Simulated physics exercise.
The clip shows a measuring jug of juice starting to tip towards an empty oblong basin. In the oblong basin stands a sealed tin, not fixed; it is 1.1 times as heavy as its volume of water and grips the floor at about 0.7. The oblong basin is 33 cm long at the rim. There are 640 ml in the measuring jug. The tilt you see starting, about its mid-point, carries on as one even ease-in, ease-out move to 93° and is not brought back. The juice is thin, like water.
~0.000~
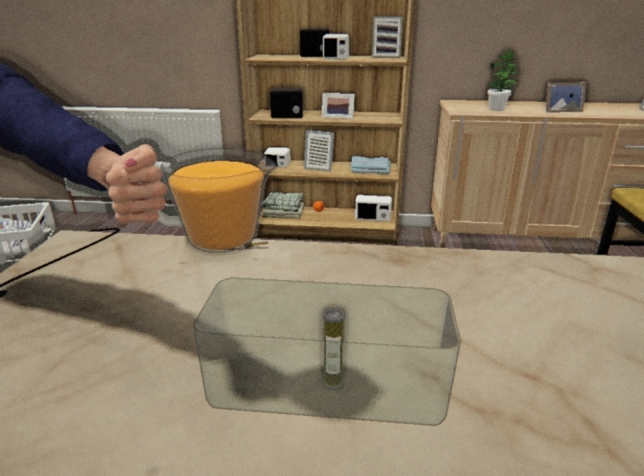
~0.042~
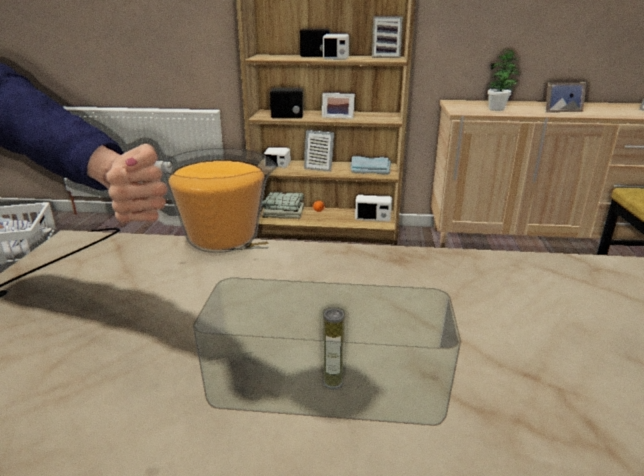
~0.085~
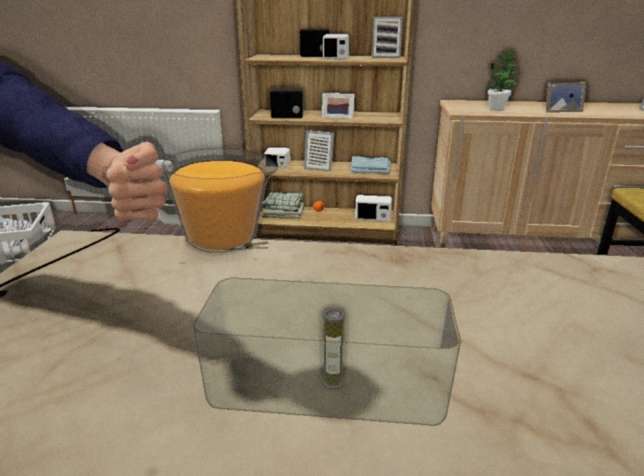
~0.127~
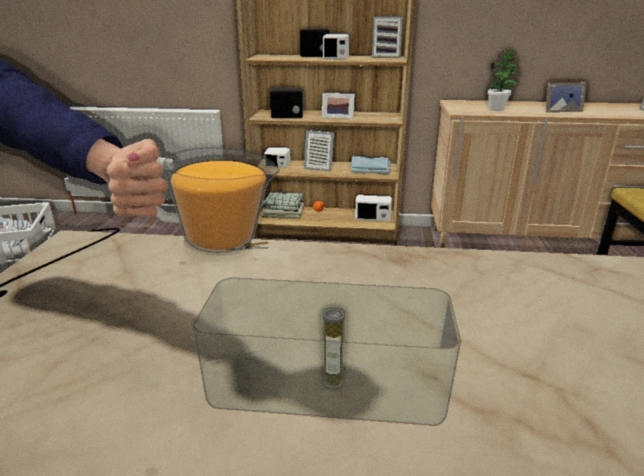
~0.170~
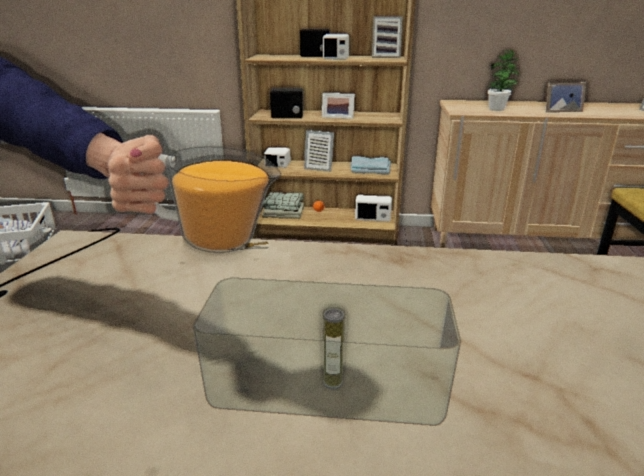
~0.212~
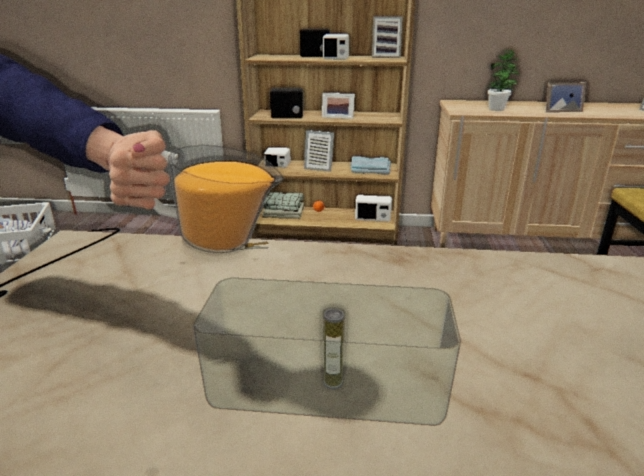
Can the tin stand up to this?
It falls.
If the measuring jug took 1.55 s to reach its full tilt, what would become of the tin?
The tin goes over.
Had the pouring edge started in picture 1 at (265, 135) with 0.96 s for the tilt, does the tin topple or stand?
Then it goes over.
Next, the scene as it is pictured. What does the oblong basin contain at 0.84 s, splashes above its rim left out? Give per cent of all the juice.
Near 62 in a hundred.
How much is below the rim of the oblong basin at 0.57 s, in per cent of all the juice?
About 6 per cent.
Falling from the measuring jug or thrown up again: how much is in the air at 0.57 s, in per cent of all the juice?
Some 24 per cent.
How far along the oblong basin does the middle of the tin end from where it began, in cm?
Some 9.0 cm.
Then, 0.57 s in, the tilt is 64° and 69 per cent is still to pour; the tin stands where it began.
Then, 0.84 s in, the tilt is 91° and 18 per cent is still to pour; the tin stands where it began.
Then, 1.12 s in, the tilt is 93° and 2 per cent is still to pour; the tin lies on its side.
Then, 1.42 s in, the tilt is 93° and 0 per cent is still to pour; the tin lies on its side.
Finally, the tin lies on its side.
